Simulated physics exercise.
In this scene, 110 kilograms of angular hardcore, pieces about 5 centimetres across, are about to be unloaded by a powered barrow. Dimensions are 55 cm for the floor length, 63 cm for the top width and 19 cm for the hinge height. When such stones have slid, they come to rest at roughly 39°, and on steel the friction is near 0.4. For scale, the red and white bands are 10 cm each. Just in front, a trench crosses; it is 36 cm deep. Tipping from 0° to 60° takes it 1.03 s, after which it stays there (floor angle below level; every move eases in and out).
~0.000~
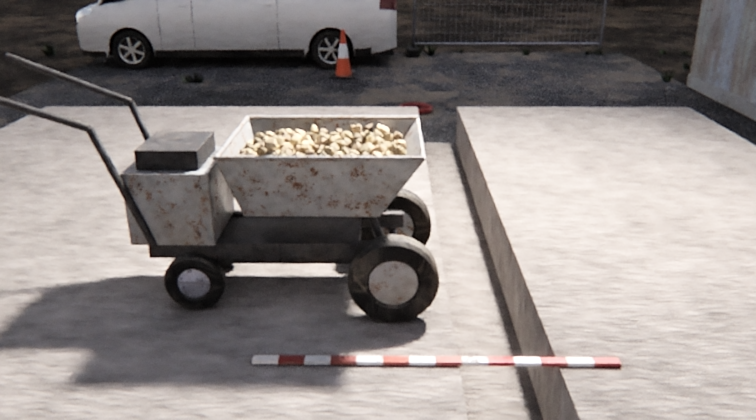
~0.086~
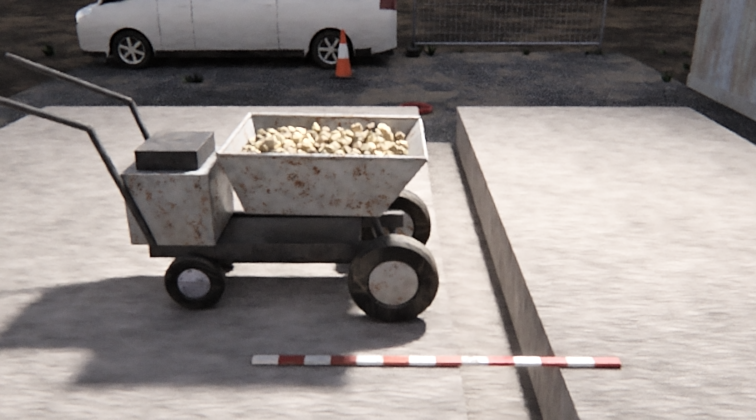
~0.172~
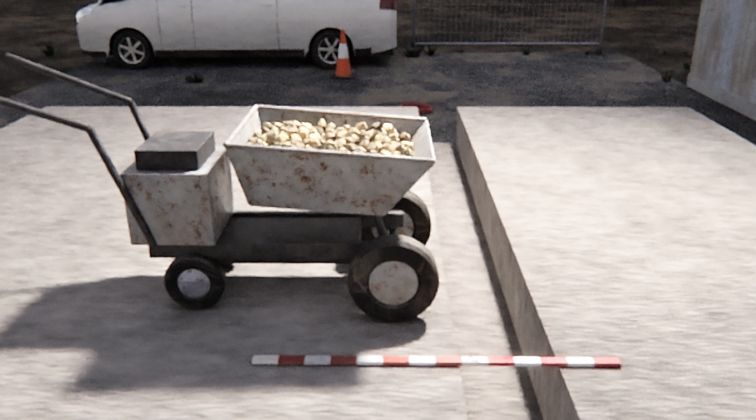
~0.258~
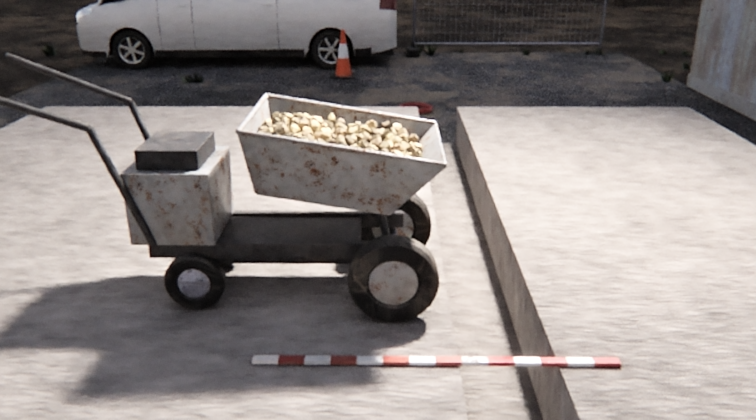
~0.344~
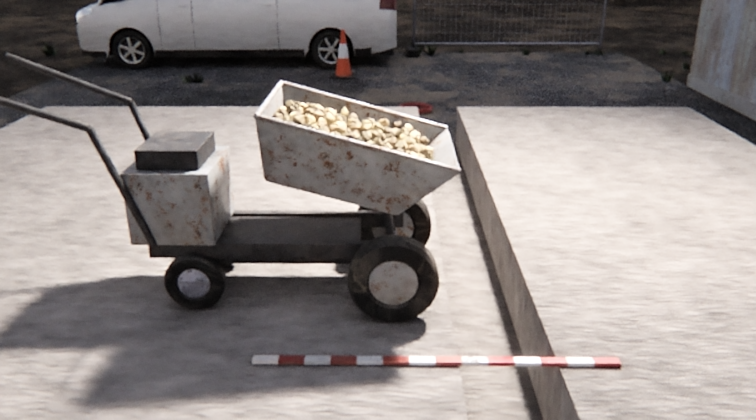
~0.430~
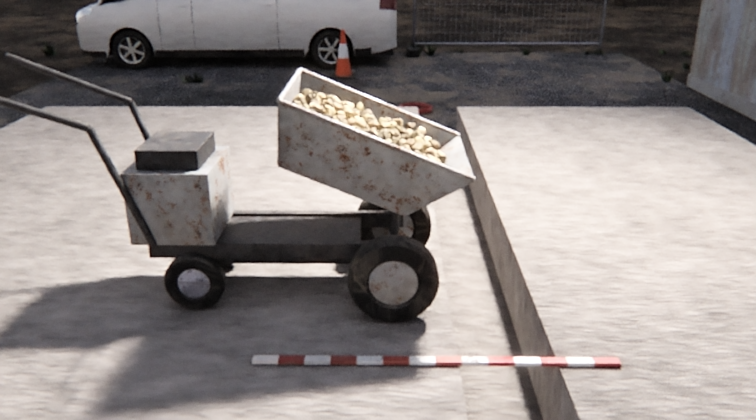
On a concrete yard, a rusty powered barrow steadily raising the left end of its stone-filled tray, tilting it towards the right.
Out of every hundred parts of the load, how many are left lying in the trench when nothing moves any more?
Around 11 in every hundred.
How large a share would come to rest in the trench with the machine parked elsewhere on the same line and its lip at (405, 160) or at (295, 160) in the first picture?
Result: Close to 20 then close to 20 per cent.
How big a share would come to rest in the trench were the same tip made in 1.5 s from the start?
That works out at about 10 in a hundred.
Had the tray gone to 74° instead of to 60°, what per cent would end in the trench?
Roughly 40 per cent would end in the trench.
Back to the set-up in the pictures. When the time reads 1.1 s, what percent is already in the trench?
By that point it's something like 5 in a hundred.
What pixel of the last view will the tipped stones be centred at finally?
Around (550, 284).
After 0.8 s the floor is at 50°; 100 % in the tray; the foremost stones are at (500, 207).
After 1.1 s the floor is at 60°; 94 % in the tray, 3 % in the trench, 4 % past the trench; the foremost stones are at (558, 278).
After 1.5 s the floor is at 60°; 76 % in the tray, 4 % in the trench, 19 % past the trench; the foremost stones are at (630, 279).
After 3.4 s the floor is at 60°; 66 % in the tray, 11 % in the trench, 23 % past the trench; the foremost stones are at (685, 275).
